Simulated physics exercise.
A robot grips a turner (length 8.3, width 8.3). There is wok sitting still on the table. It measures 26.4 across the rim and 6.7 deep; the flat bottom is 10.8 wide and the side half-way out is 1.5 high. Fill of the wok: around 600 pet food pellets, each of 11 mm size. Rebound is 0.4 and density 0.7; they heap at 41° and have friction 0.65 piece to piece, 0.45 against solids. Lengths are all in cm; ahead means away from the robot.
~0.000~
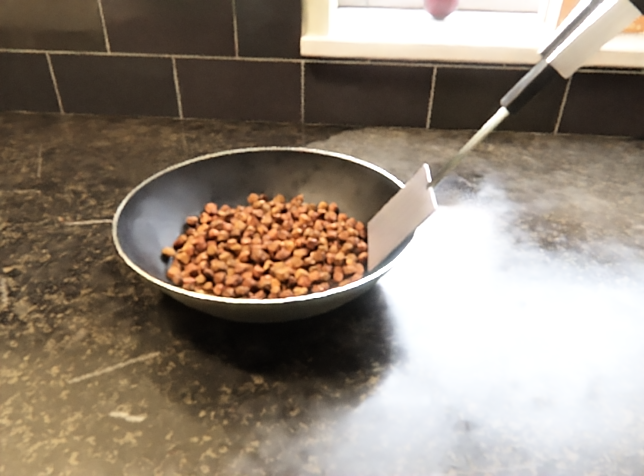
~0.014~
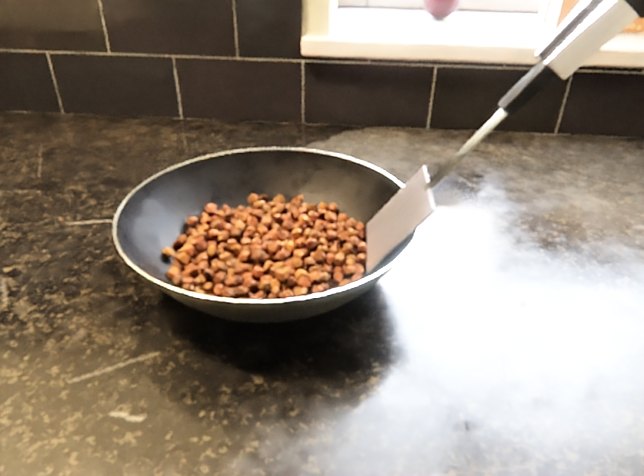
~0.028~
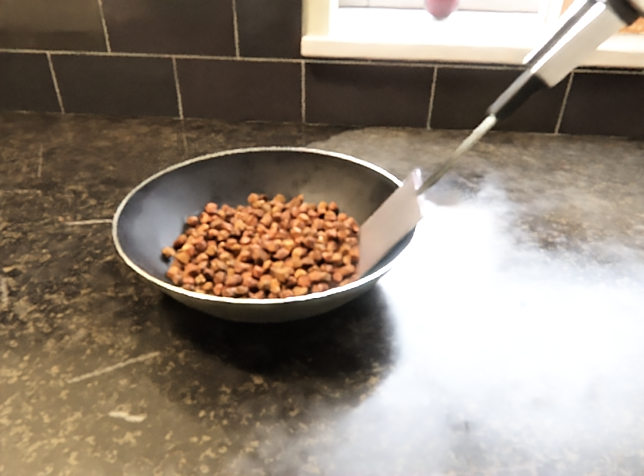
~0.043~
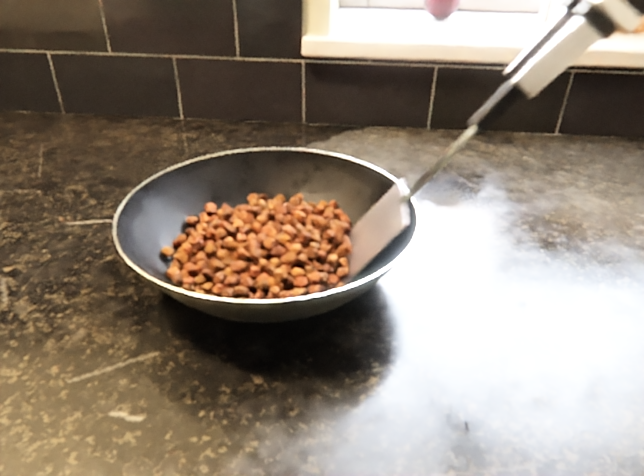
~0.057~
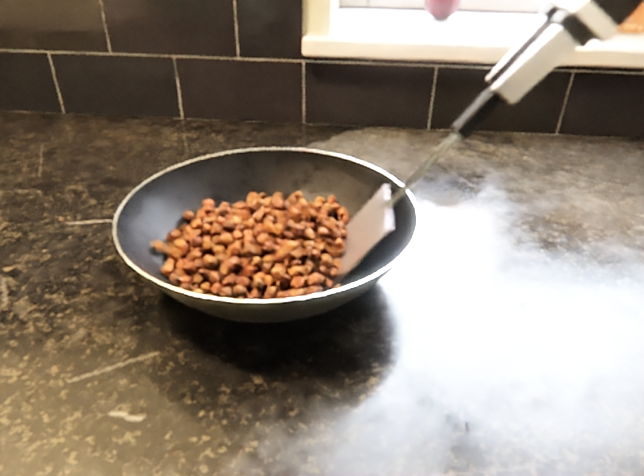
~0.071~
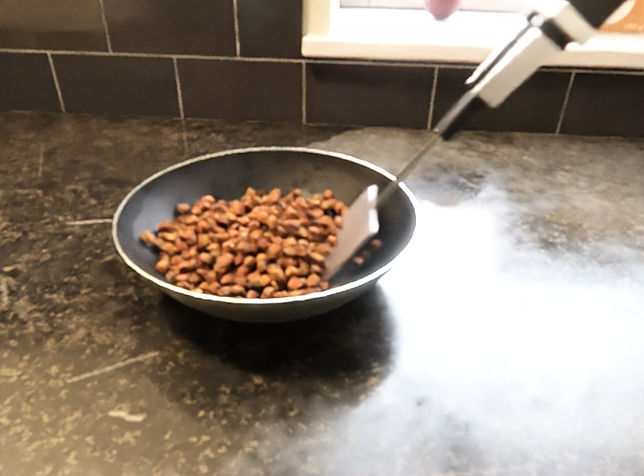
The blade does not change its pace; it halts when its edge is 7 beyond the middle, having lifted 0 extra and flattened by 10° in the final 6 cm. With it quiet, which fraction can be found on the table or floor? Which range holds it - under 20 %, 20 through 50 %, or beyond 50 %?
The range under 20 % holds it.
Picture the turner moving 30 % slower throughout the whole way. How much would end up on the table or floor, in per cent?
Estimate: Near 10 %.
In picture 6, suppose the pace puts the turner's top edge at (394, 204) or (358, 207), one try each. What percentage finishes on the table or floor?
Around 10 per cent, then around 25 per cent.
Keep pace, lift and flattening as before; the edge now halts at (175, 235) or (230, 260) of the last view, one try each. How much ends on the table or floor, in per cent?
About 40 and 0 per cent.
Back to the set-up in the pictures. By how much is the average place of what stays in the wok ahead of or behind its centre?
About 5.0 cm ahead.
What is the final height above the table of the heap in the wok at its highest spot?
It reaches roughly 8.0 cm.
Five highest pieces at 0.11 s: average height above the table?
They are some 7 cm up.
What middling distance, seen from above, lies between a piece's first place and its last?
Around 7 cm, measured level.
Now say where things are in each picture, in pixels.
In the first frame, the turner top edge at (431, 185), sloping 54°; upper third of the load around (274, 244), from x 170 to 365, top at y 200; 598 in the wok.
In the second frame, the turner top edge at (429, 186), sloping 54°; upper third of the load around (274, 244), from x 170 to 365, top at y 200.
In the third frame, the turner top edge at (420, 192), sloping 54°; upper third of the load around (274, 243), from x 170 to 360, top at y 200.
In the fourth frame, the turner top edge at (405, 200), sloping 54°; upper third of the load around (272, 239), from x 170 to 355, top at y 200.
In the fifth frame, the turner top edge at (389, 205), sloping 54°; upper third of the load around (264, 235), from x 160 to 355, top at y 195.
In the sixth frame, the turner top edge at (373, 207), sloping 54°; upper third of the load around (256, 232), from x 150 to 375, top at y 195; 598 in the wok.
After 0.11 s, sloping 54°, highest piece 9 above the table; 598 in the wok.
After 0.15 s, sloping 50°, highest piece 13 above the table; 595 in the wok, 3 on the blade or in flight.
After 0.37 s, sloping 44°, highest piece 8 above the table; 526 in the wok, 66 on the table or floor, 6 on the blade or in flight.
After 1.42 s, sloping 44°, highest piece 8 above the table; 525 in the wok, 73 on the table or floor.
In the end, 525 in the wok, 73 on the table or floor. That is 12 % on the table or floor.
